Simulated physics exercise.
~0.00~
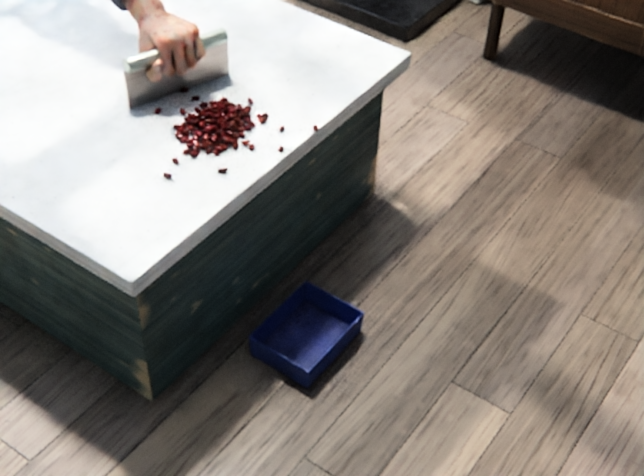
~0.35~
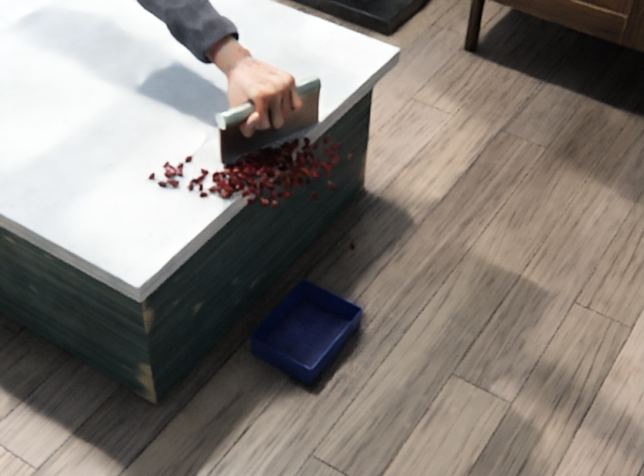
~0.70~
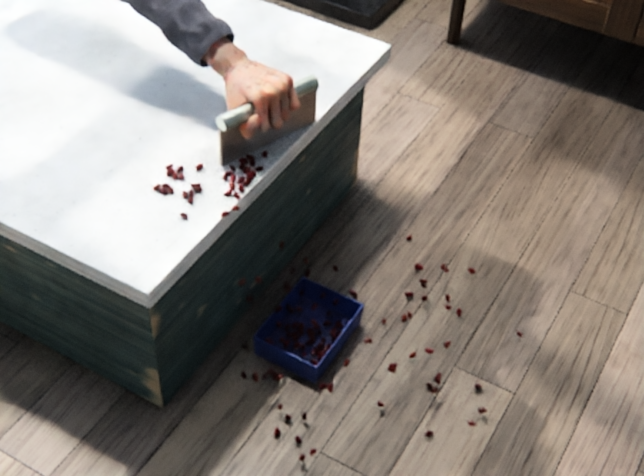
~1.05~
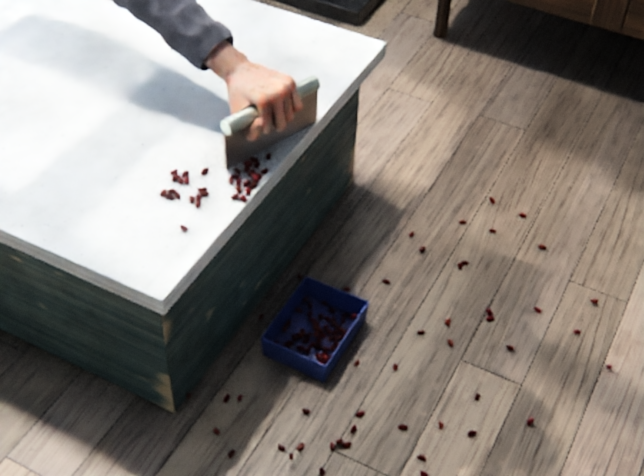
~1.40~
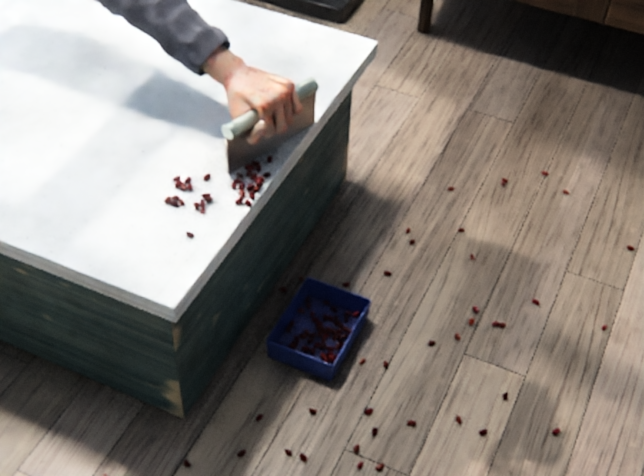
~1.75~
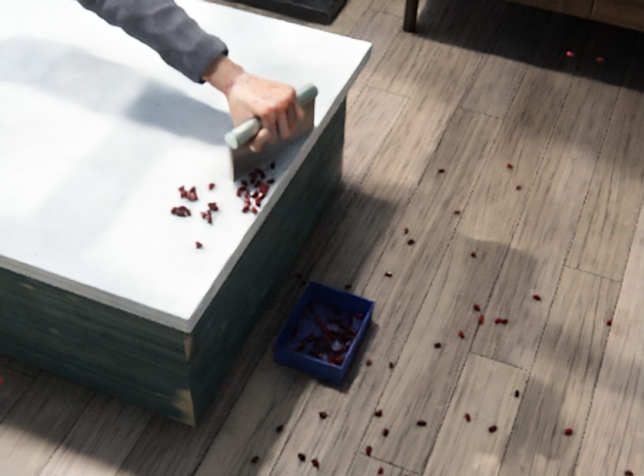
A hand holding a metal scraper sweeps dark red beans across a white tabletop with dark green wooden sides, seen from above at an angle. A blue tin sits on the grey-brown plank floor below the table's edge, with a piece of wooden furniture at the upper right. The scraper pushes the pile right and down to the edge, then stops. Many beans spill over, some dropping into the tin while others bounce and scatter across the floor. At the end, beans lie in the tin and around it, and a small cluster remains on the table.
